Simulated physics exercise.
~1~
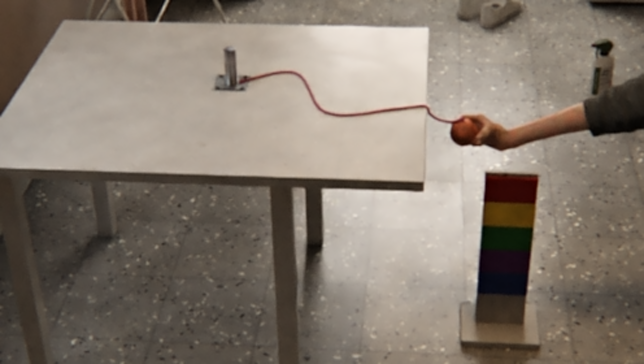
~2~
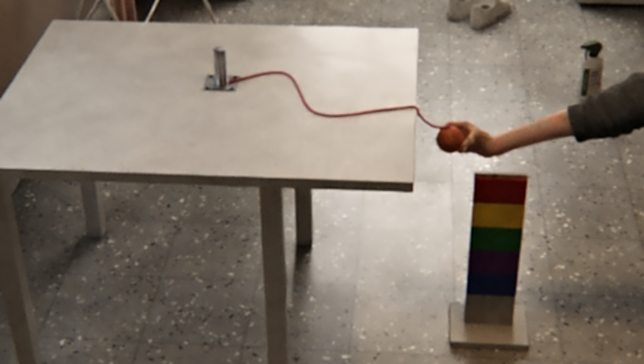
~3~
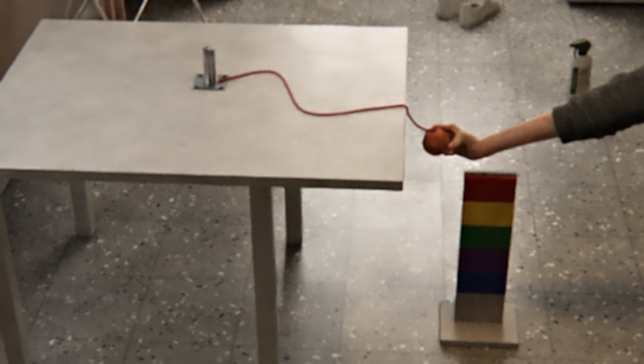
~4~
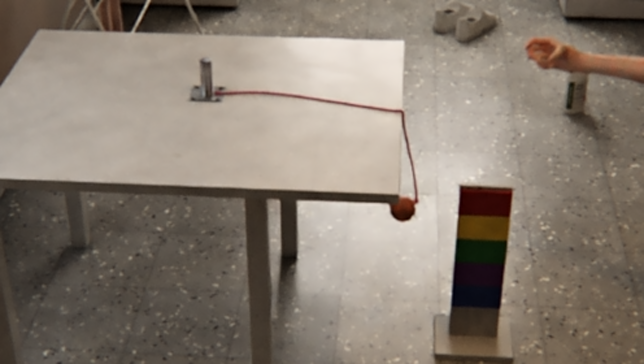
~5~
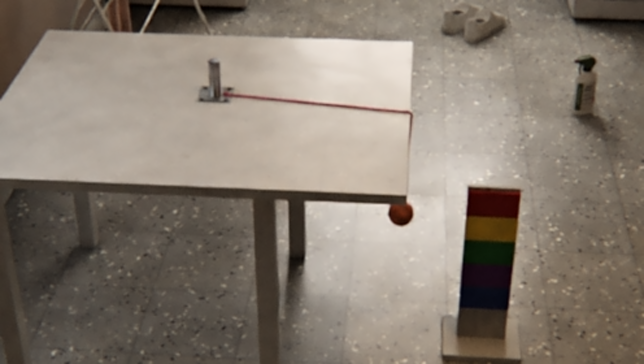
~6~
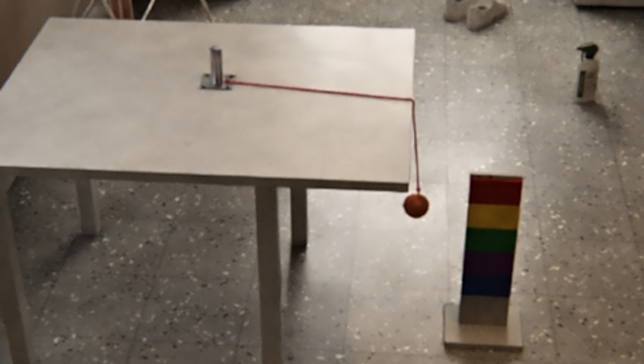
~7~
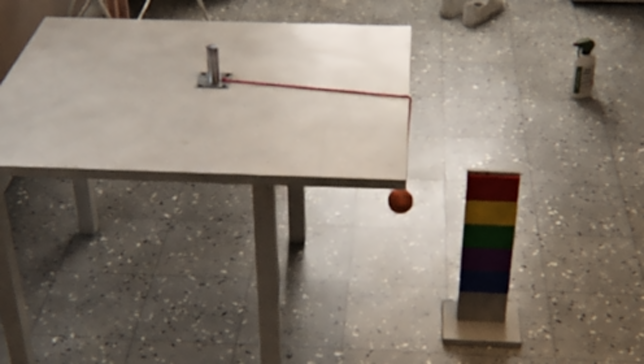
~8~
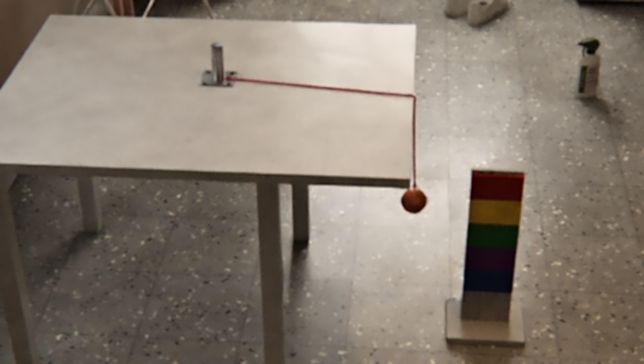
A hand held an orange ball on a red cord tied to a post on a table, then let go and drew back, and the ball dropped, swayed slightly below the table's edge, and ended hanging about level with the yellow band.
